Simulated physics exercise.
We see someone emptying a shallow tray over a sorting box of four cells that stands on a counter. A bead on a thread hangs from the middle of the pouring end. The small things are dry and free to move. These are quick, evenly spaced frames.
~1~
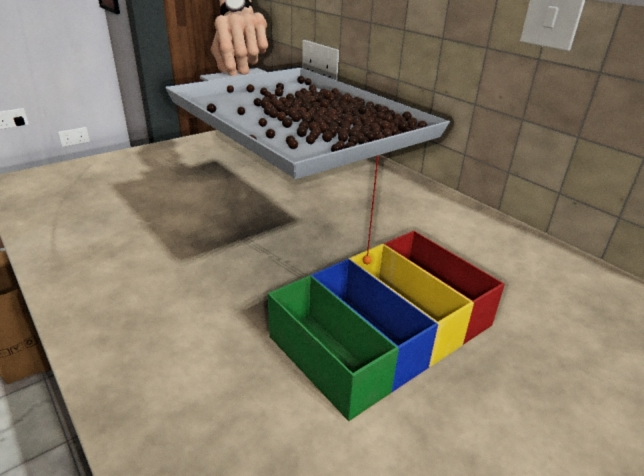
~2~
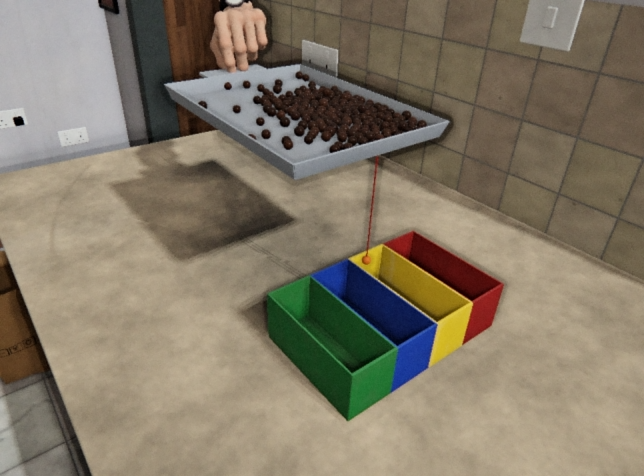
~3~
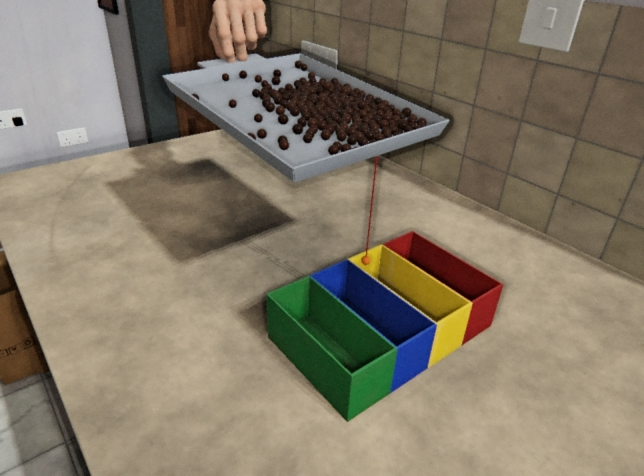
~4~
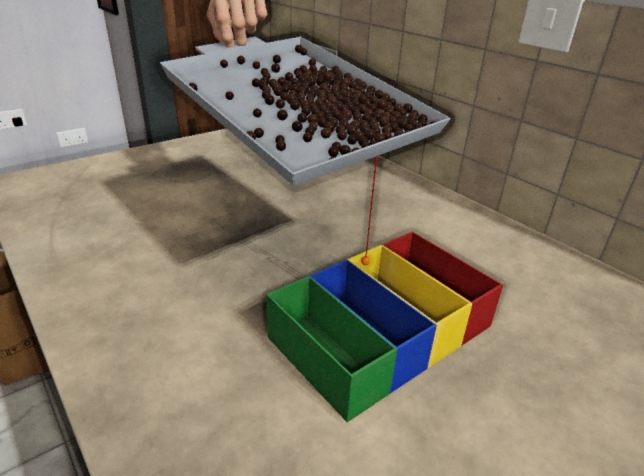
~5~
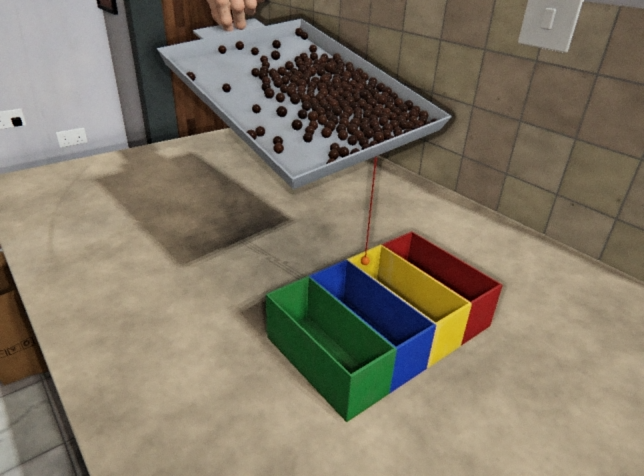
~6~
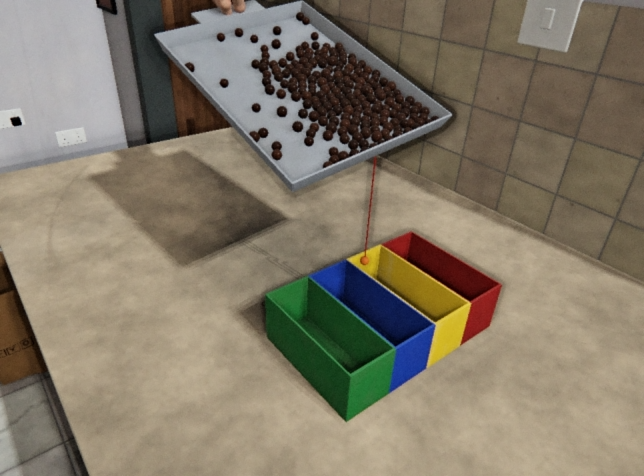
A hand raising the back of a shallow tray of chocolate balls above a four-coloured sorting box, the balls starting to shift.
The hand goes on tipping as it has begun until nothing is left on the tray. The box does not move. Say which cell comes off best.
It favours the green compartment.
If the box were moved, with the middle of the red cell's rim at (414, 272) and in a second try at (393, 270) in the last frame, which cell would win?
First the cell in green, then the blue cell.
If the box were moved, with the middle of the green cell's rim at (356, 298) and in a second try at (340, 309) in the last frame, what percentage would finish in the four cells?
Roughly 20 per cent, and 40 per cent.
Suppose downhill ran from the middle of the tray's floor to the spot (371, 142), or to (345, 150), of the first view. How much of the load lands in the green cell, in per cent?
Roughly 0 per cent, and 30 per cent.
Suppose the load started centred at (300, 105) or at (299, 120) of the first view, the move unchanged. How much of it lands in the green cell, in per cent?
The first gives 50 %, the second 50 %.
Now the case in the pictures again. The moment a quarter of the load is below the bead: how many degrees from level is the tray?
Roughly 70°.
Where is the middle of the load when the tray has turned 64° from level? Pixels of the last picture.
Close to (331, 182).
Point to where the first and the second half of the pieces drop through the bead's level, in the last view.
First near (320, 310), later near (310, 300).
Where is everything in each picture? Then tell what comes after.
Corners of the pouring end (296, 160) and (442, 121), level; middle of the load (338, 117), chocolate balls; bead on its thread (367, 260); green cell (373, 380); blue cell (415, 354); yellow cell (451, 330); red cell (484, 310), in the first frame.
Corners of the pouring end (295, 161) and (442, 121), level; middle of the load (338, 116), in the second frame.
Corners of the pouring end (295, 164) and (442, 119), tipped barely, lowest at the left corner; middle of the load (338, 112), about a tenth on the move, in the third frame.
Corners of the pouring end (295, 169) and (443, 117), tipped a little, lowest at the left corner; middle of the load (338, 106), about a tenth on the move, in the fourth frame.
Corners of the pouring end (295, 173) and (444, 115), tipped a little, lowest at the left corner; middle of the load (340, 101), roughly a quarter on the move, in the fifth frame.
Corners of the pouring end (294, 177) and (445, 113), tipped clearly, lowest at the left corner; middle of the load (336, 92), the larger part on the move; green cell (371, 381); blue cell (412, 354); yellow cell (449, 331); red cell (481, 311), in the sixth frame.
Just after the last frame, tray tipped steeply; roughly two thirds on the tray; about a tenth in the green cell; about a tenth in the blue cell; roughly a quarter falling or outside the box.
A moment on, tray tipped past a quarter turn; just a few on the tray; roughly half in the green cell; about a tenth in the blue cell; just a few in the yellow cell; roughly a quarter falling or outside the box.
Further on, tray tipped past a quarter turn; roughly half in the green cell; about a tenth in the blue cell; just a few in the yellow cell; roughly a quarter falling or outside the box.
When it is over, tray tipped past a quarter turn; roughly half in the green cell; about a tenth in the blue cell; just a few in the yellow cell; not one in the red cell; roughly a quarter outside the box.
